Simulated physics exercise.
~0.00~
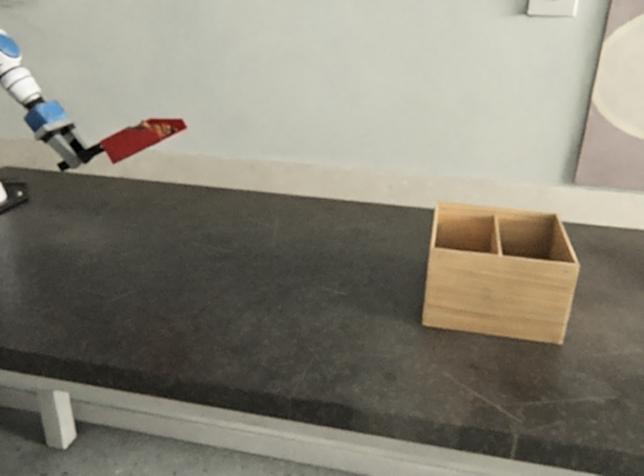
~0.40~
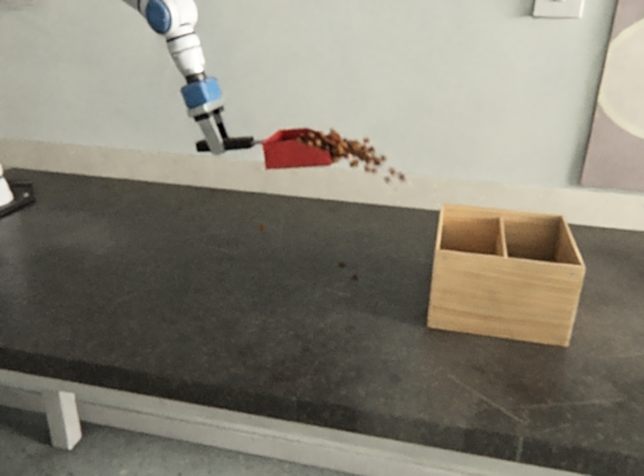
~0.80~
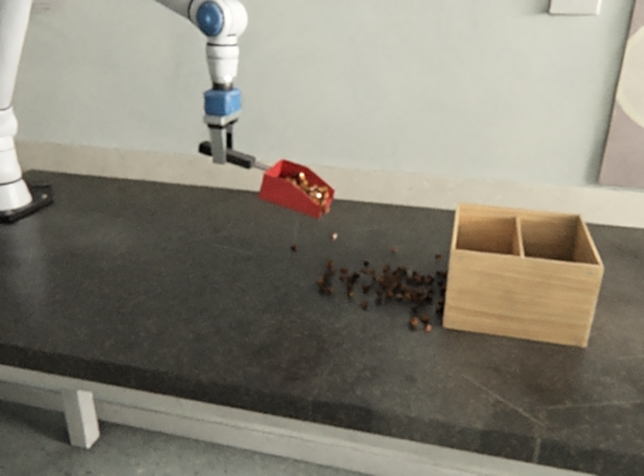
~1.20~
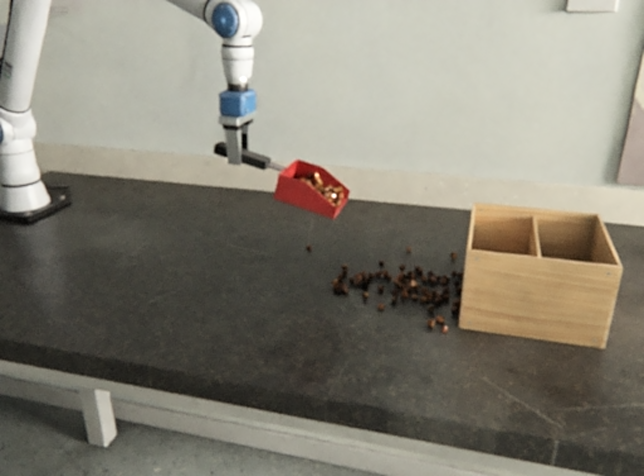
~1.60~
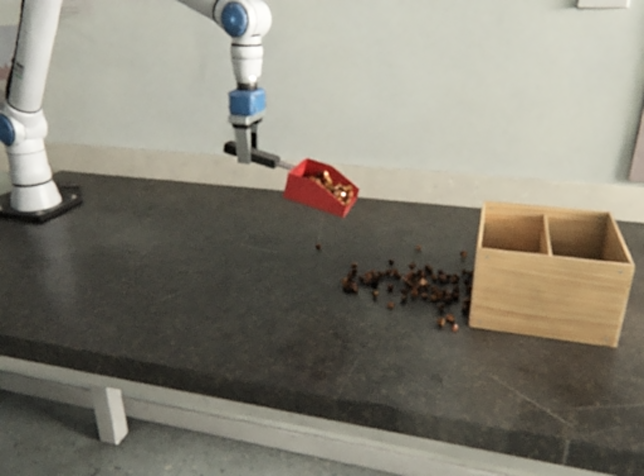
At the start, a robot arm at the left holds a red scoop of small brown pellets above a dark tabletop, with a divided wooden box standing to the right. The arm swings the scoop rightward, and a stream of pellets flies out of its open front toward the box. The scoop then draws lower and tips forward, while the spilled pellets lie scattered on the table just short of the box. A few more drop from the scoop. Finally the arm holds still, with many pellets still in the tilted scoop and the rest strewn beside the box.
